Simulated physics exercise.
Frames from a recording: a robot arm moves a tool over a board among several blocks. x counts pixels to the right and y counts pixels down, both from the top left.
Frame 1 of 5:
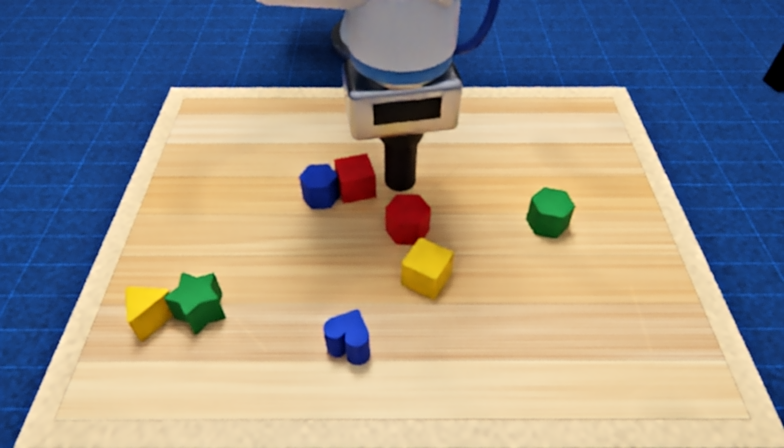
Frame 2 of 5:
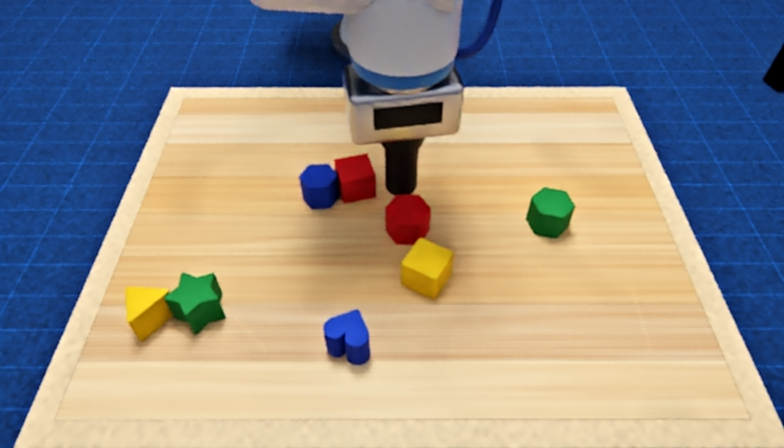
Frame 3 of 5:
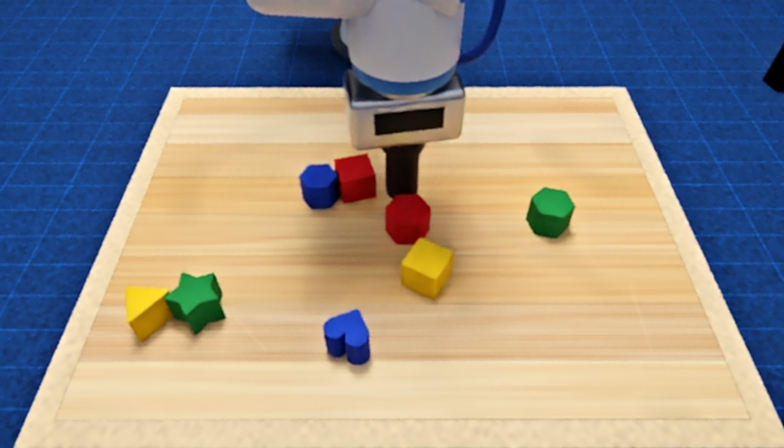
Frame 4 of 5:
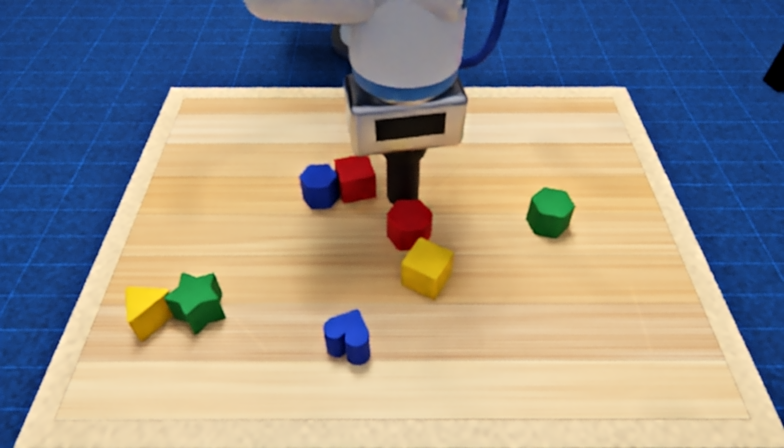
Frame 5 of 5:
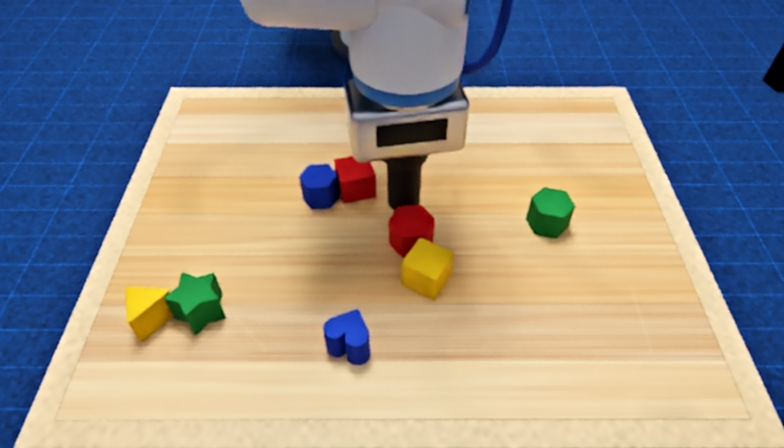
In this clip, a robot arm lowers its dark tool slightly toward the viewer over a wooden board of colored blocks, then nudges the red hexagonal block a short way toward the yellow four-sided block while the others stay still.
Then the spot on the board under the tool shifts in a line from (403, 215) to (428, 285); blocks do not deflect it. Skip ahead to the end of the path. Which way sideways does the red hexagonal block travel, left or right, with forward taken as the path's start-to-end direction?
To the path's left.
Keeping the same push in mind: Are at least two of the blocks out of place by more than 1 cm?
Short answer: Yes.
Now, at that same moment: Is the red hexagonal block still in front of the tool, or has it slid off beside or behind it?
Most likely the red hexagonal block stays ahead.
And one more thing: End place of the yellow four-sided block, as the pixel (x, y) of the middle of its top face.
It should be at (465, 326) by then.
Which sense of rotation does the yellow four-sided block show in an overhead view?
It twists clockwise.
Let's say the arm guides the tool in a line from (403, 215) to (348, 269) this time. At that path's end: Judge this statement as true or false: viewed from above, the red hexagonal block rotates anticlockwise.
It is true.
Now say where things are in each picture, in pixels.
The first picture shows tip of the tool at (400, 181), middles of tops, red four-sided block at (355, 167), red hexagonal block at (408, 208), yellow four-sided block at (428, 258).
The second picture shows tool at (401, 186), nothing pushed.
The third picture shows tool at (402, 190), nothing pushed.
The fourth picture shows tool at (403, 196), red hexagonal block at (410, 214).
The fifth picture shows tool at (404, 201), red four-sided block at (355, 167), red hexagonal block at (412, 220), yellow four-sided block at (428, 258).
The first path, step by step. Halfway along, tool at (415, 236); red hexagonal block at (435, 255), turned 30° anticlockwise; yellow four-sided block at (445, 292), turned 35° clockwise.
At the end, tool at (429, 273); red four-sided block unmoved; red hexagonal block at (463, 287), turned 40° anticlockwise; yellow four-sided block at (465, 326), turned 75° clockwise.
